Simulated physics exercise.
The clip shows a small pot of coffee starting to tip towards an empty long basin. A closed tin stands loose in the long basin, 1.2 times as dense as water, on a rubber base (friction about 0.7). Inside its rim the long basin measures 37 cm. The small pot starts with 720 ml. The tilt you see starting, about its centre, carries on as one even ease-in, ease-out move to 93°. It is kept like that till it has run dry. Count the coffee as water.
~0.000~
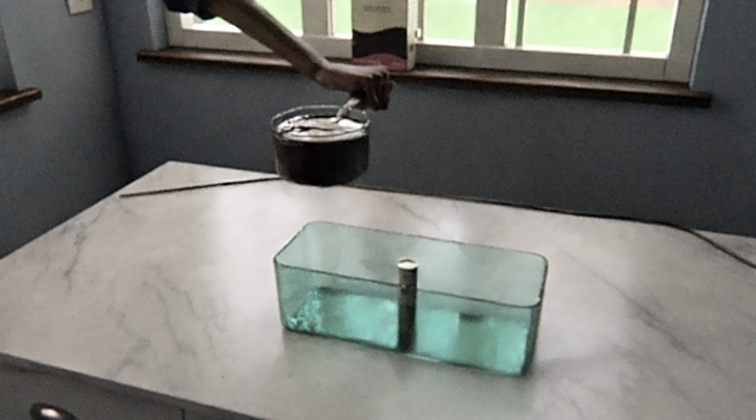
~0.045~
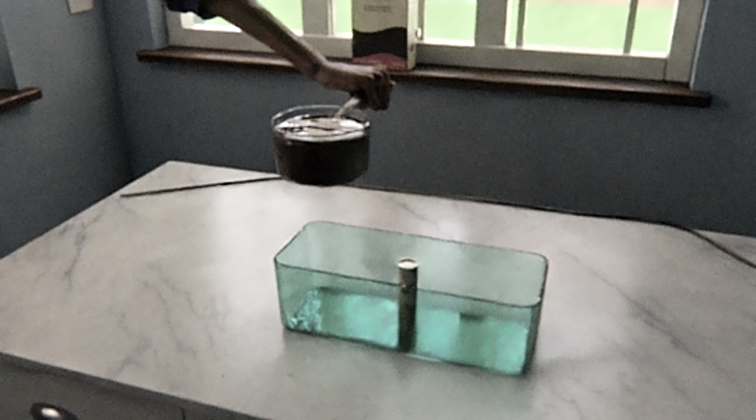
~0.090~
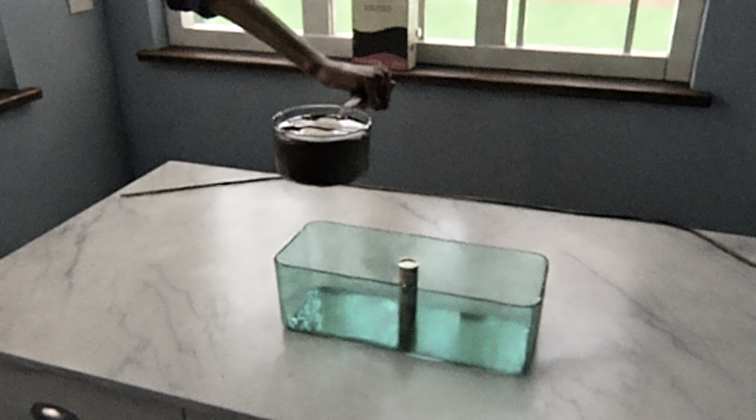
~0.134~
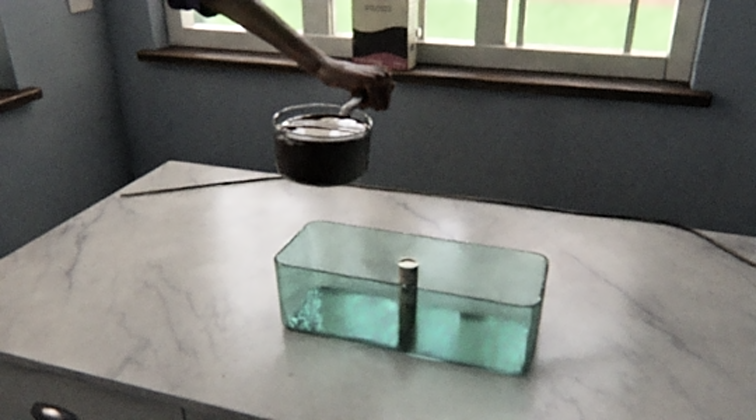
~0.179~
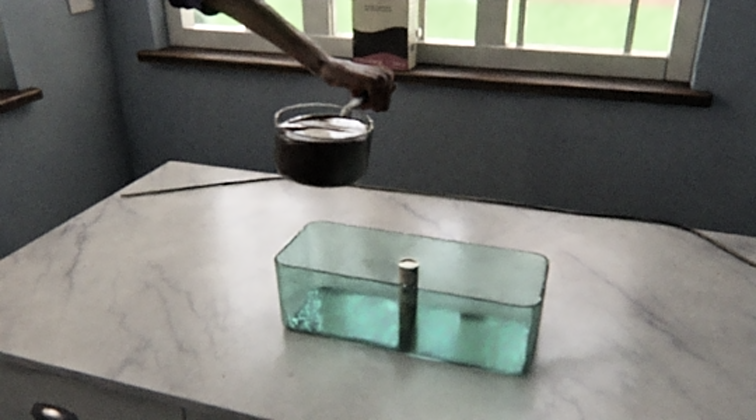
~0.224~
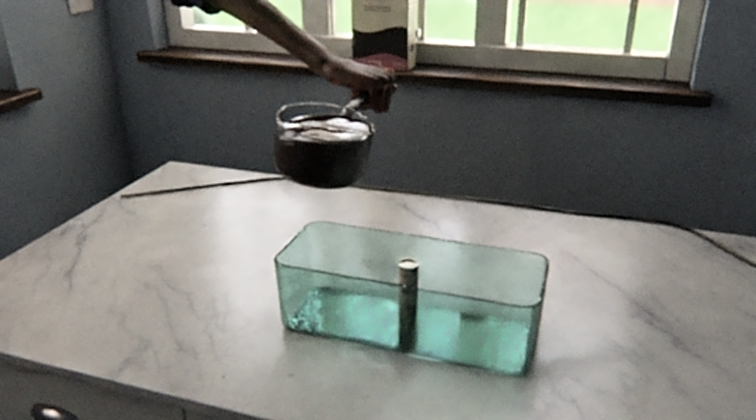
A small glass pot of dark coffee, gripped by a hand reaching in from above, hangs nearly level over a pale marbled table, behind a long greenish clear basin with a closed tin standing in it. The pot then leans slightly to the right, while the basin and tin stay still.
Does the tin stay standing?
It keeps standing.
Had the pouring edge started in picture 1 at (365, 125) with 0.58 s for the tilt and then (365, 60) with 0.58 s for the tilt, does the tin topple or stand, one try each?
First it falls; then it remains upright.
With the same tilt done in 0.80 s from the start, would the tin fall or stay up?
The tin keeps standing.
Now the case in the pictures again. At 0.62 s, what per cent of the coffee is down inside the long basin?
About 7 per cent.
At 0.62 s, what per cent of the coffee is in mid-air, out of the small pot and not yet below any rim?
Some 28 per cent.
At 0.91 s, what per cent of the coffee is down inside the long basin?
Near 68 in a hundred.
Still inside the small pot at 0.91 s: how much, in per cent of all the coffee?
About 16 per cent.
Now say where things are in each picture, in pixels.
It leans 0°; its right rim is at (366, 127); the coffee meets the walls at (282, 123) and (366, 132); the long basin's rim runs from (291, 241) to (543, 283); the tin's top is at (408, 266), in the first frame.
It leans 0°; its right rim is at (367, 127); the coffee meets the walls at (282, 123) and (366, 132), in the second frame.
It leans 2°; its right rim is at (367, 128); the coffee meets the walls at (282, 122) and (367, 132), in the third frame.
It leans 4°; its right rim is at (368, 129); the coffee meets the walls at (283, 122) and (367, 132), in the fourth frame.
It leans 7°; its right rim is at (369, 132); the coffee meets the walls at (283, 122) and (369, 133), in the fifth frame.
It leans 10°; its right rim is at (370, 135); the coffee meets the walls at (284, 124) and (370, 133), in the sixth frame.
By 0.62 s the tilt is 60° and 64 per cent is still to pour; the tin stands where it began.
By 0.91 s the tilt is 89° and 17 per cent is still to pour; the tin stands where it began.
By 1.21 s the tilt is 93° and 3 per cent is still to pour; the tin stands where it began.
By 1.54 s the tilt is 93° and 1 per cent is still to pour; the tin stands where it began.
At rest the tin stands where it began.
